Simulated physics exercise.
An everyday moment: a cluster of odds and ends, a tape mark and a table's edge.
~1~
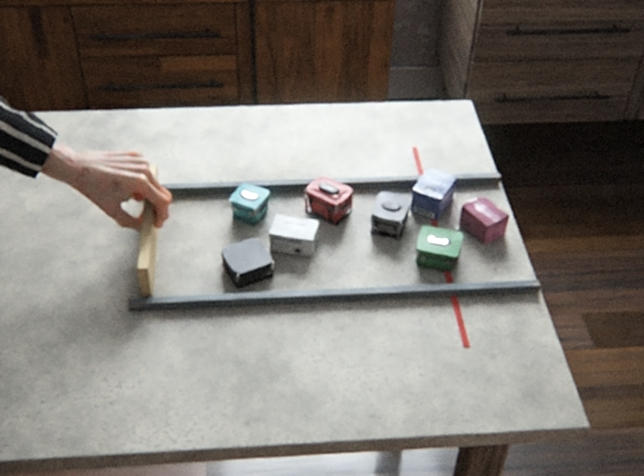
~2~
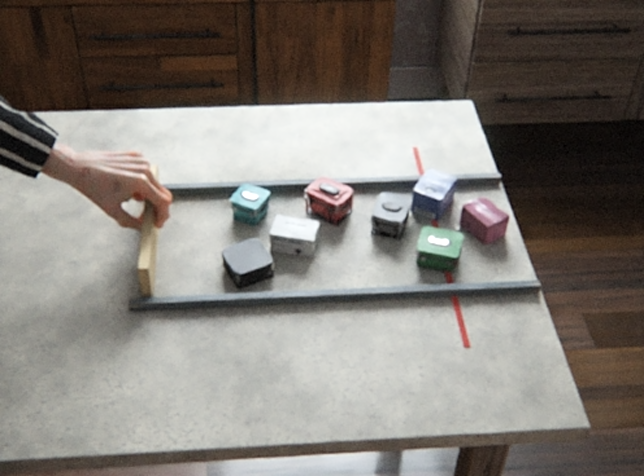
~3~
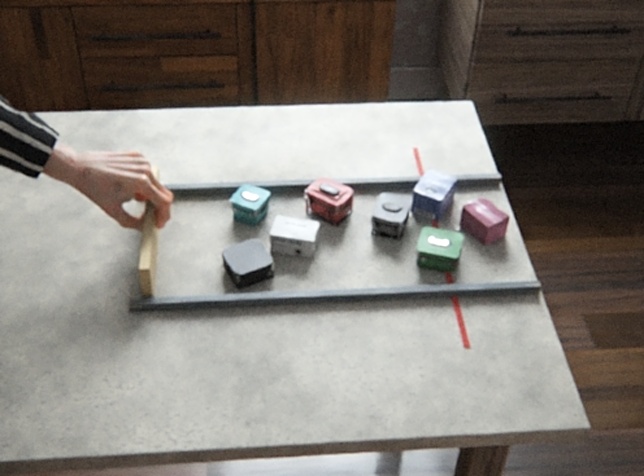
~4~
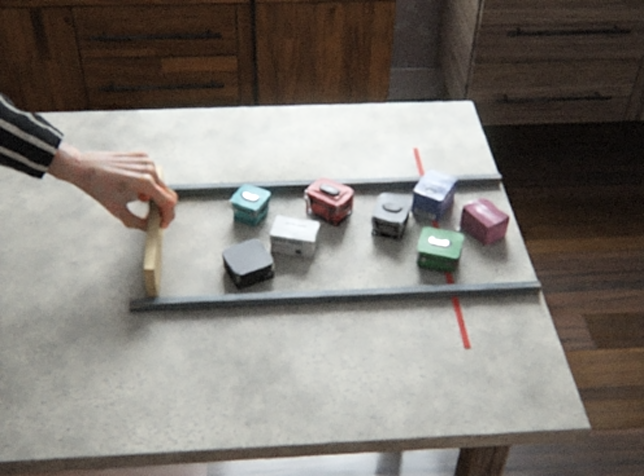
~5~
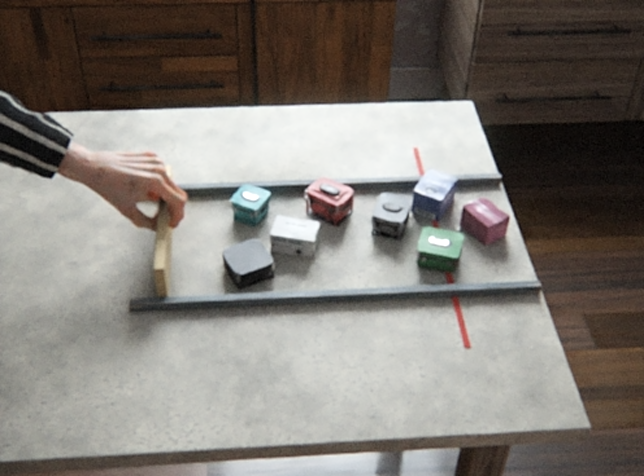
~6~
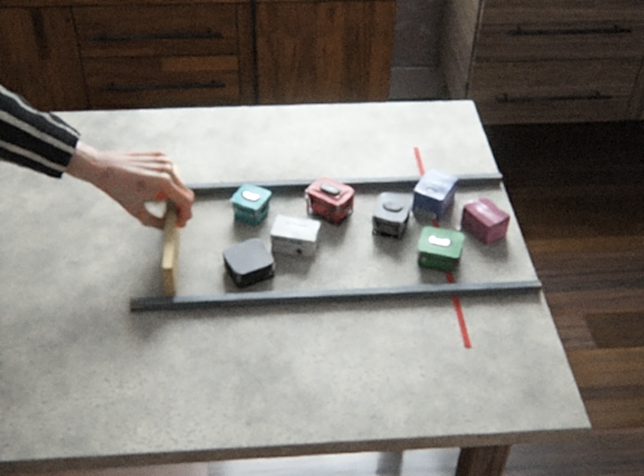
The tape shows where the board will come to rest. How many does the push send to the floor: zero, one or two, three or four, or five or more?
In the end the number that fall off is one or two.
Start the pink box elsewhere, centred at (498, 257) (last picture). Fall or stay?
It comes down.
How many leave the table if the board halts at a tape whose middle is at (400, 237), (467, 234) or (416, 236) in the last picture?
Down on the floor: 0, 4 and 0.
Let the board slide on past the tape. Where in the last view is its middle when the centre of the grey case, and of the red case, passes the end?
About (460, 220), and (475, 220) for the other.
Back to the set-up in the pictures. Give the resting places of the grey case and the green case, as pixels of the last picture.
Near (501, 222) and (504, 246).
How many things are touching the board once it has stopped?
The number is 3.
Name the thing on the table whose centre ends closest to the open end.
Foremost is the blue box.
A little later, none off yet; pink box at rest near (485, 220); blue box at rest near (434, 194); green case at rest near (440, 250).
Next, none off yet; pink box shifted a little near (499, 220); blue box shifted about its own width near (474, 189); green case shifted about its own width near (468, 248).
When it is over, the number that fall off is one or two; down, pink box.
